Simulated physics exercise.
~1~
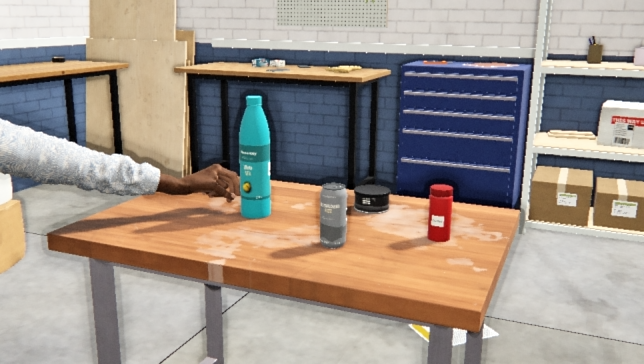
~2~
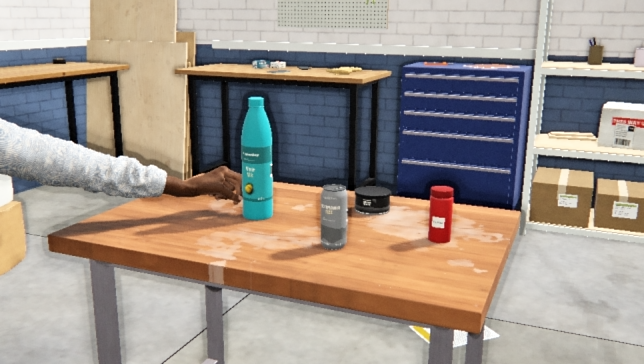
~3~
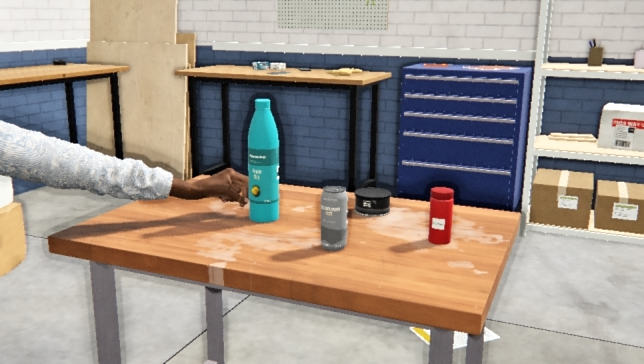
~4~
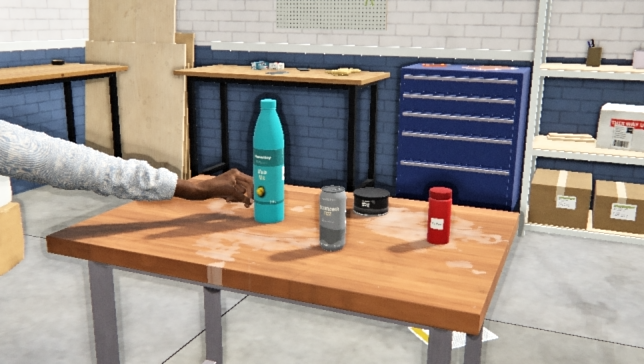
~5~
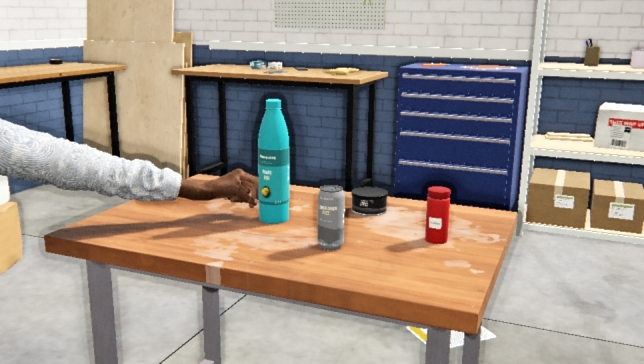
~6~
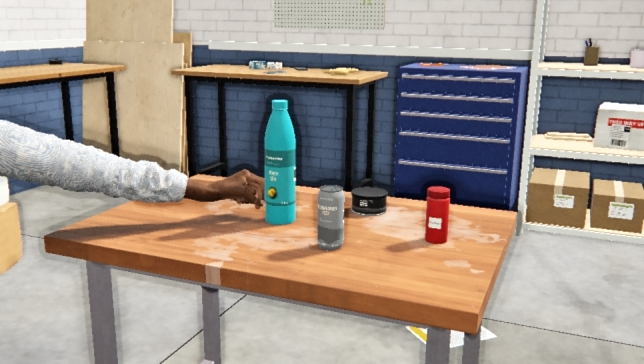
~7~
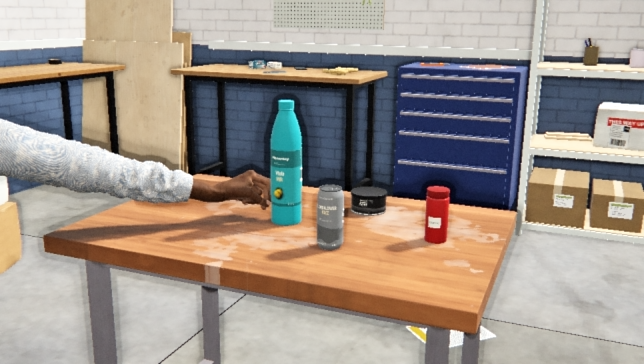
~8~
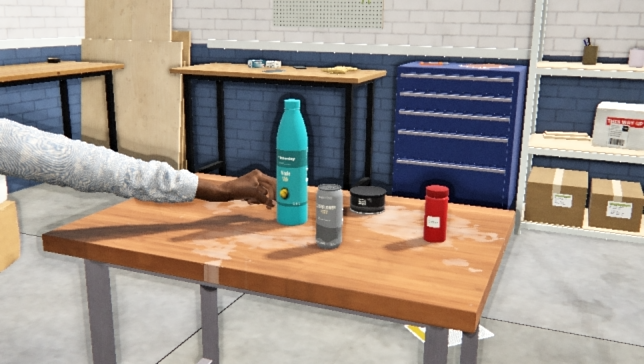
A turquoise bottle slides right across the wooden table, pushed by a fingertip, and stays upright.
